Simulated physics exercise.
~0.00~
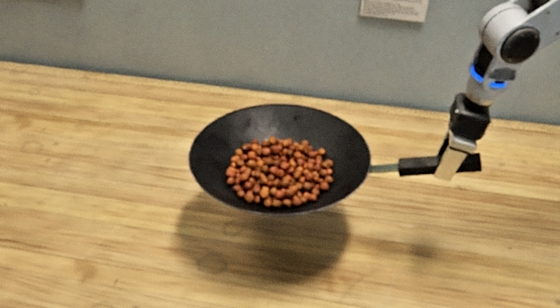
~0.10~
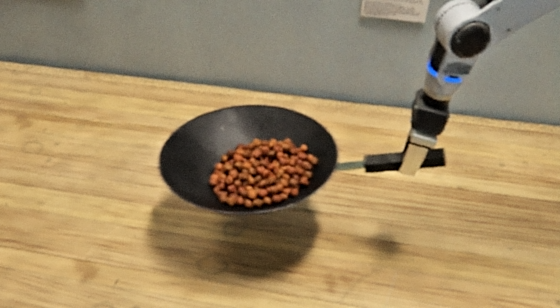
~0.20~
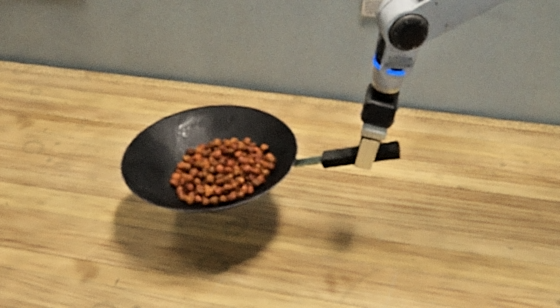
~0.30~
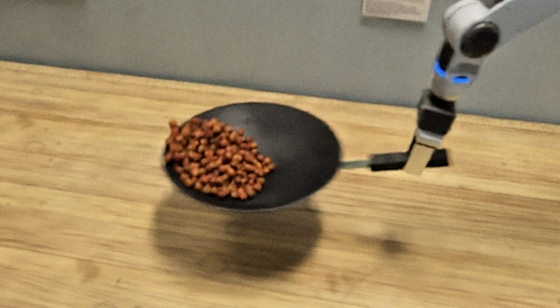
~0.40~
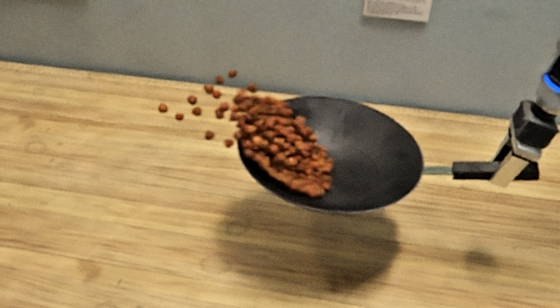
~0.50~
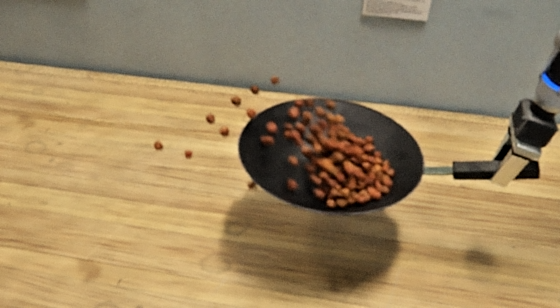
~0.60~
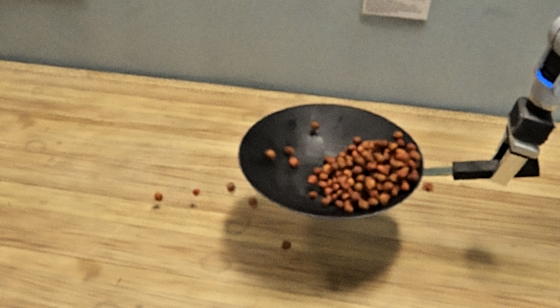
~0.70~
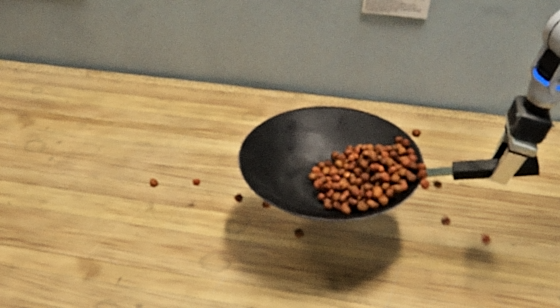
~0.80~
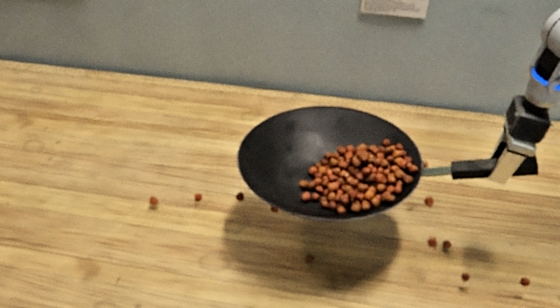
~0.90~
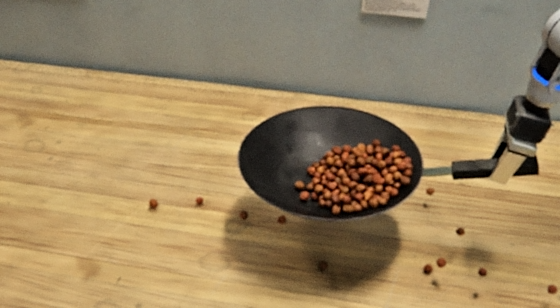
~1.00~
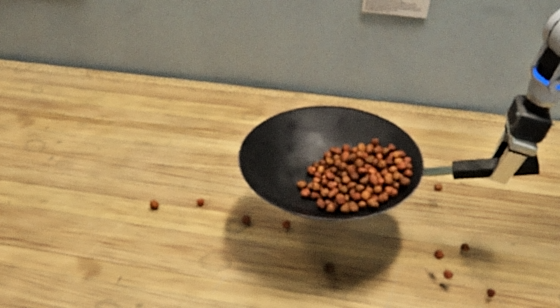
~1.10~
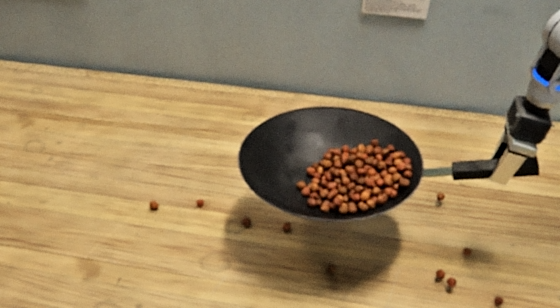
In the video, a robot gripper holding a black wok of hazelnuts above a wooden table moves it left, then swings it back right, sending some nuts over the rims. The wok stops level with most nuts still inside and several scattered on the table.
